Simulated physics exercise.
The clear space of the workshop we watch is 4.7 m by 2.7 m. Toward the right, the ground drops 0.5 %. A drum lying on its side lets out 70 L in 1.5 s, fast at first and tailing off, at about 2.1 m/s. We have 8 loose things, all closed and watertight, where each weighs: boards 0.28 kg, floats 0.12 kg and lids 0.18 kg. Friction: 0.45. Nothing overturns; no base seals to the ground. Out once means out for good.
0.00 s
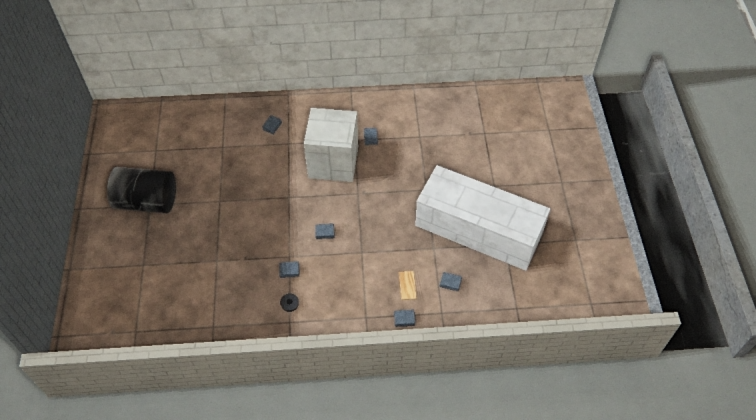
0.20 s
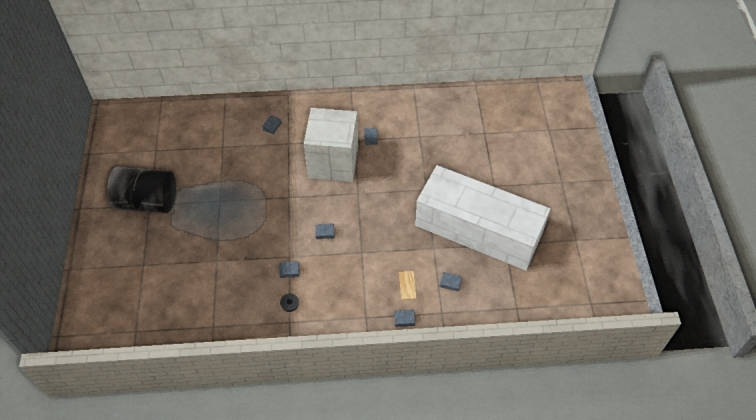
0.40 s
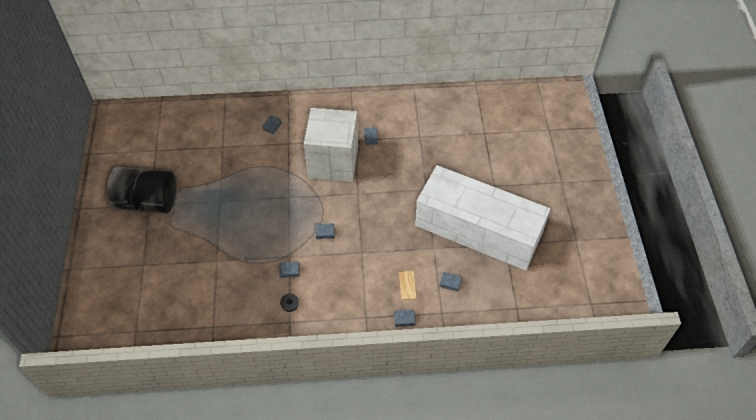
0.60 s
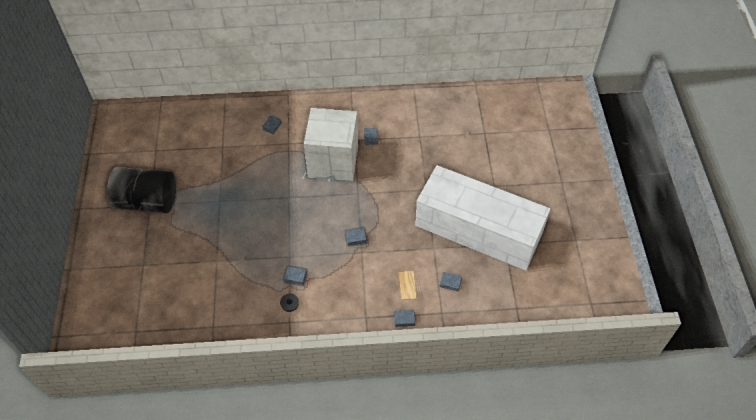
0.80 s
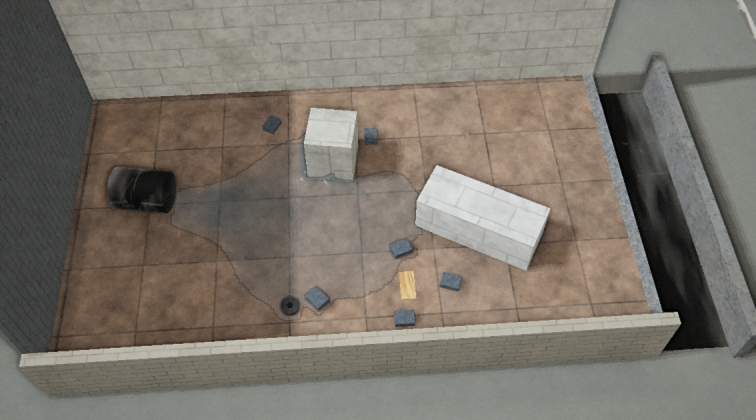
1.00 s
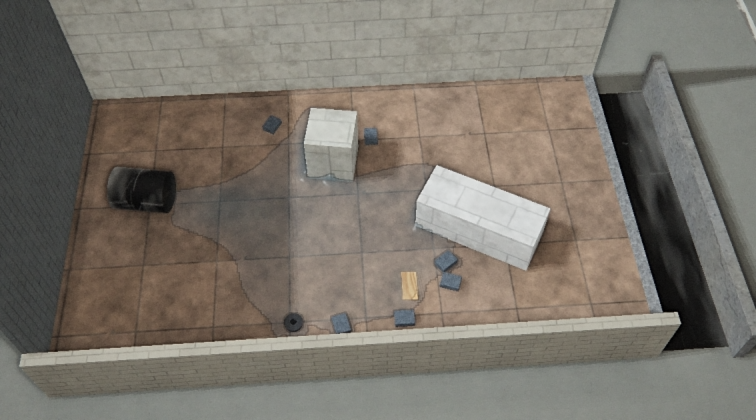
Water poured from a dark drum on the left and spread rightward across the brown tiled floor around a pale block, pushing two small grey-blue pieces along, then nudging a dark ring near the front wall.
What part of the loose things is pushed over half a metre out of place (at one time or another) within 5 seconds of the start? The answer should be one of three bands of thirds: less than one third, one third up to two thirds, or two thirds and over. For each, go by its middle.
It falls in the band one third up to two thirds.
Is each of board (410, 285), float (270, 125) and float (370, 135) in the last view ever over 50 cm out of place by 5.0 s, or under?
In that order: Past it, short of it, less.
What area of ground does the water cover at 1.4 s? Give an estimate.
3.5 m2.
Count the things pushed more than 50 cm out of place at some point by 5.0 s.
5 of them.
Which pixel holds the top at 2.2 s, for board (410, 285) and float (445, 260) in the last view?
Roughly (569, 312), then roughly (629, 315).
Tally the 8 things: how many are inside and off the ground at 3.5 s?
That would be 2 of them.
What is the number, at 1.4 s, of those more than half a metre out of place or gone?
By that point, 2.
After 1.4 s 2 of 8 are over 50 cm from their spots; 3 afloat.
After 2.2 s 5 of 8 are over 50 cm from their spots; 4 afloat.
After 3.5 s 5 of 8 are over 50 cm from their spots; 2 afloat.
After 5.0 s 5 of 8 are over 50 cm from their spots, and 5 have been at some point; 2 afloat.
